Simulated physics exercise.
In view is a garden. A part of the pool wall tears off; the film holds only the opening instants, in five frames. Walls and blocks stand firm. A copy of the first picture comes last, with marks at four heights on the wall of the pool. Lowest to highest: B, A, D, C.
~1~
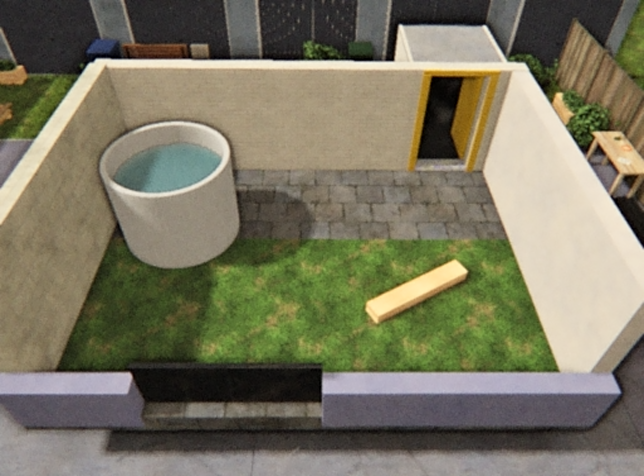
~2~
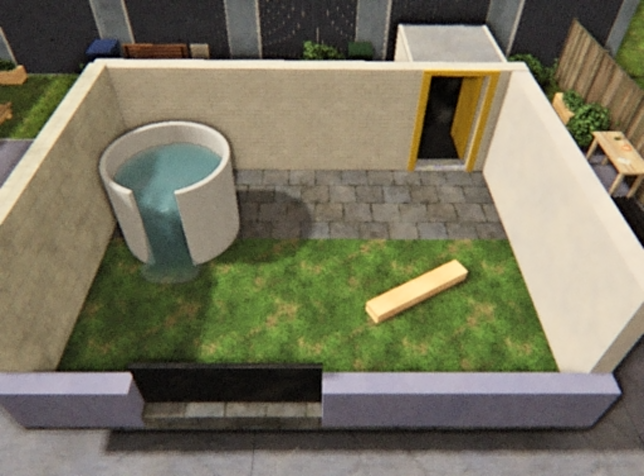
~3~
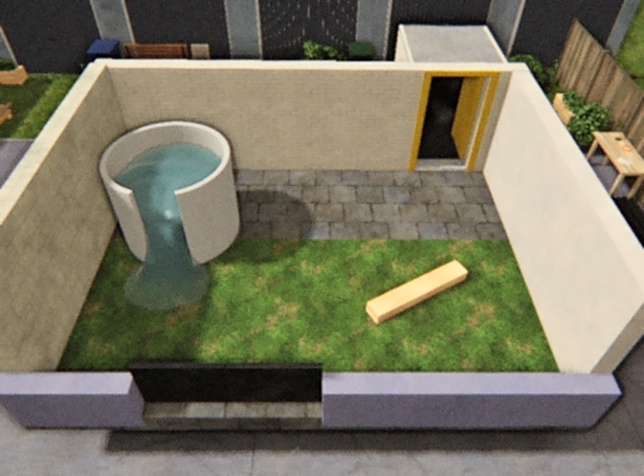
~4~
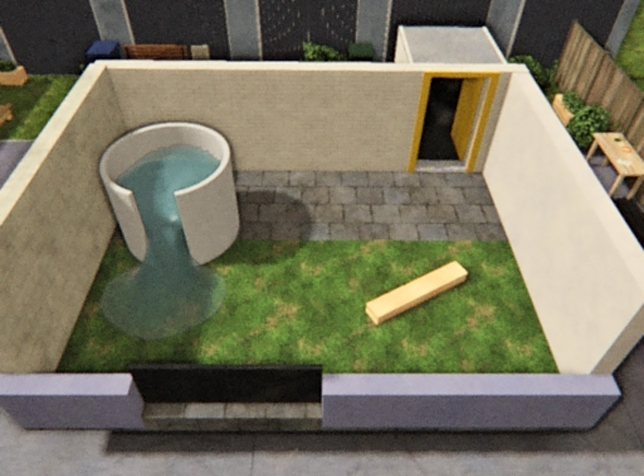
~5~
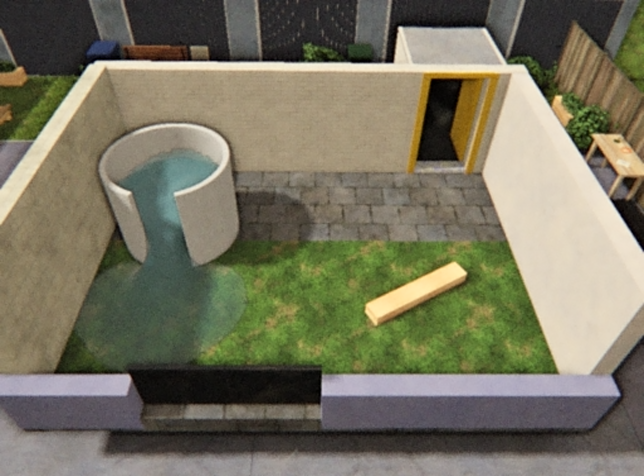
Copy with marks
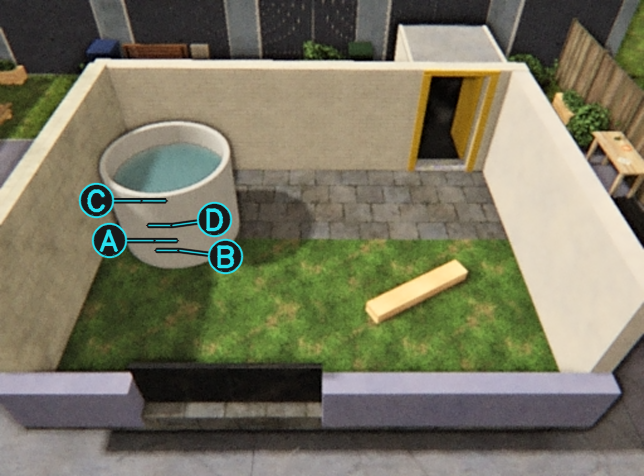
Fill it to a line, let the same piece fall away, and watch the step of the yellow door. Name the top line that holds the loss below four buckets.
Go for D.
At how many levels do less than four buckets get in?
Three of the four.
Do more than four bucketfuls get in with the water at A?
No.
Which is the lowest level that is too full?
That is level C.
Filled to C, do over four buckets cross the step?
Yes, that goes wrong.
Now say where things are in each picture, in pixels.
Water in the pool at rest, its middle at (170, 174); foot of the yellow doorway at (440, 171); shut gate at (228, 370).
Water covers 1 % of the ground and shows as far out as (145, 268).
Water covers 3 % of the ground and shows as far out as (136, 299).
Water covers 6 % of the ground and shows as far out as (148, 334).
Water covers 12 % of the ground and shows as far out as (89, 334).
On the marked copy, A at (165, 240); B at (168, 250); C at (153, 200); D at (160, 225); from the bottom up B, A, D, C.
With A, nothing gets over.
With B, nothing gets over.
With C, about 8 bucketfuls get in.
With D, a splash gets over, under a bucket.
